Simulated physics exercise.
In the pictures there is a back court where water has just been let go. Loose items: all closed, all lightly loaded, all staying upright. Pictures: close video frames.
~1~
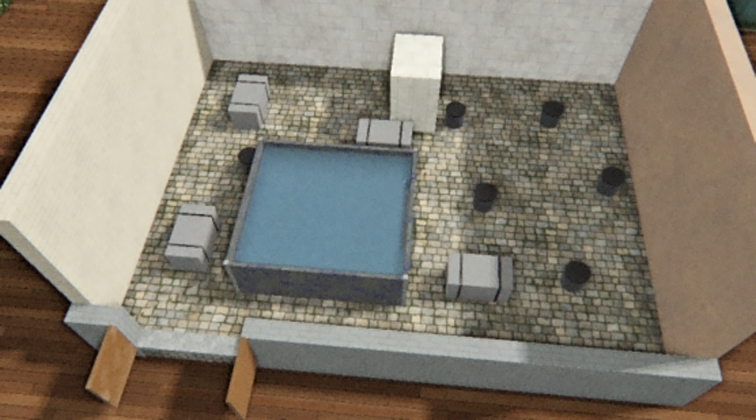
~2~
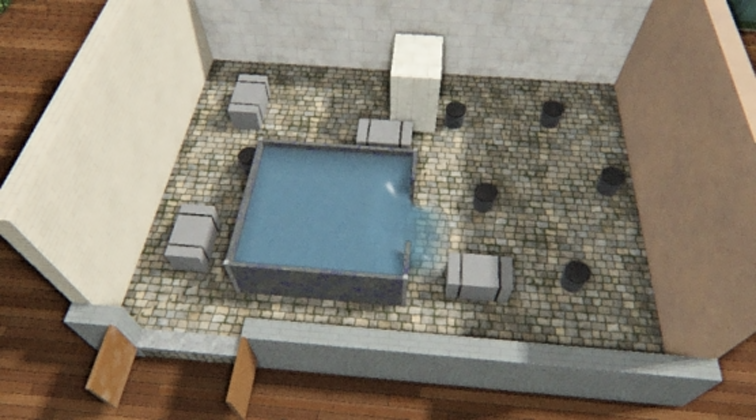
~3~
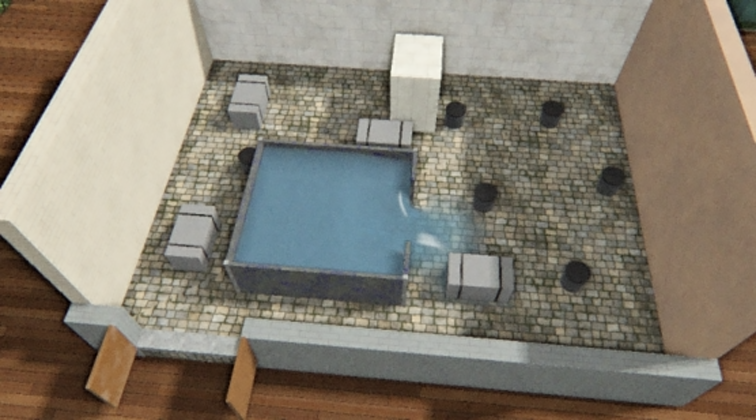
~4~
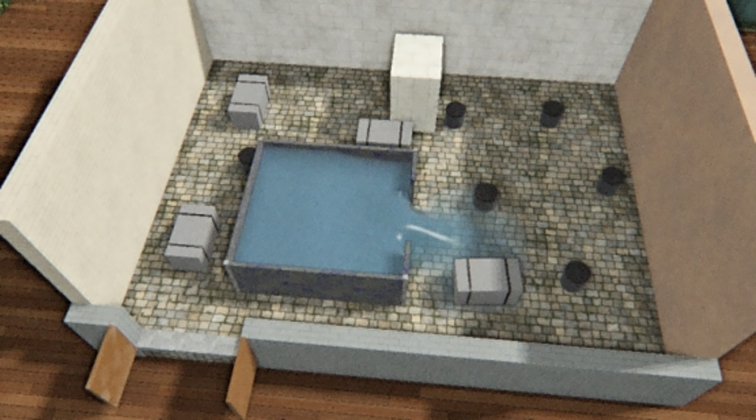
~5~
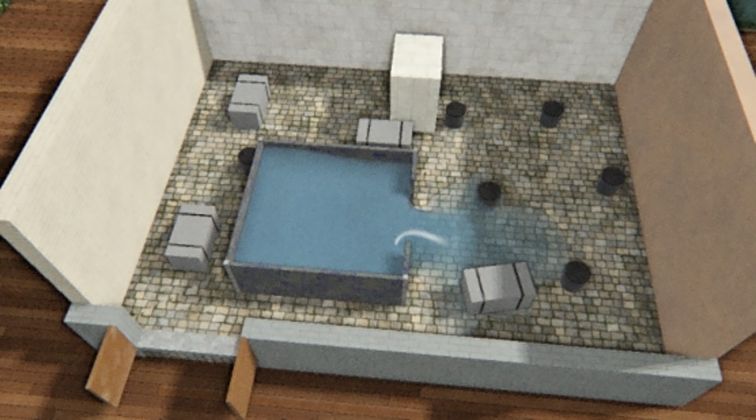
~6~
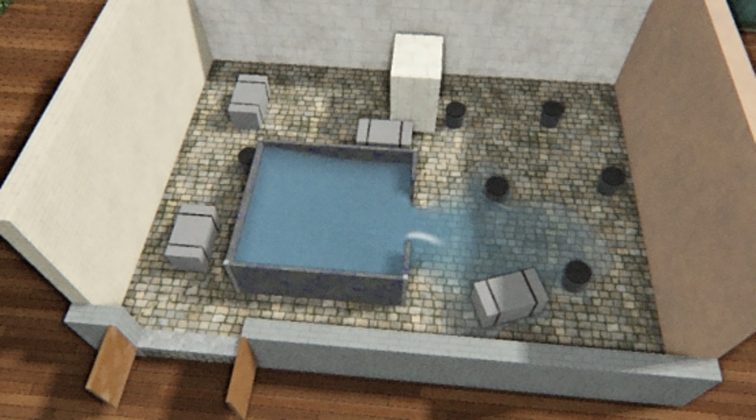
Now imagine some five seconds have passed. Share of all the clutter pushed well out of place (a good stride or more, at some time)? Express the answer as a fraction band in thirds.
Fraction band: 1/3 to 2/3.
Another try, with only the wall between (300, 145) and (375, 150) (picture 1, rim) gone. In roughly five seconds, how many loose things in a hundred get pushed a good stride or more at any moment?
Close to 50 in a hundred.
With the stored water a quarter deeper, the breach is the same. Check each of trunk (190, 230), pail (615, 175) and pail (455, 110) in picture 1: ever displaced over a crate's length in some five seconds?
The first one: Doesn't reach it. The second: Reaches it. The third: Reaches it.
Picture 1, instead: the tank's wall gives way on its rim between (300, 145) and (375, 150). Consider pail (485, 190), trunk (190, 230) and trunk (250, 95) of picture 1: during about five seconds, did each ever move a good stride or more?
Here is how they go, in order: Fails to go that far, dislodged that far, and dislodged that far.
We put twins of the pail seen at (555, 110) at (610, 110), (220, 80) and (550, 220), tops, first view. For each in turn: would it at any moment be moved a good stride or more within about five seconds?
Outcome per entry: Knocked aside / stays where it is / knocked aside.
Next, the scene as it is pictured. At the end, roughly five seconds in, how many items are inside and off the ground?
That number is 3.
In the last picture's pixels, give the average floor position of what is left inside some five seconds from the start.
Their average sits at about pixel (400, 164).
A moment on, 2 of 10 are well off their spots; 0 afloat.
Next, 4 of 10 are well off their spots; 3 afloat.
Later, 4 of 10 are well off their spots; 5 afloat.
In the end, 6 of 10 are well off their spots, and 6 have been at some point; 3 afloat.
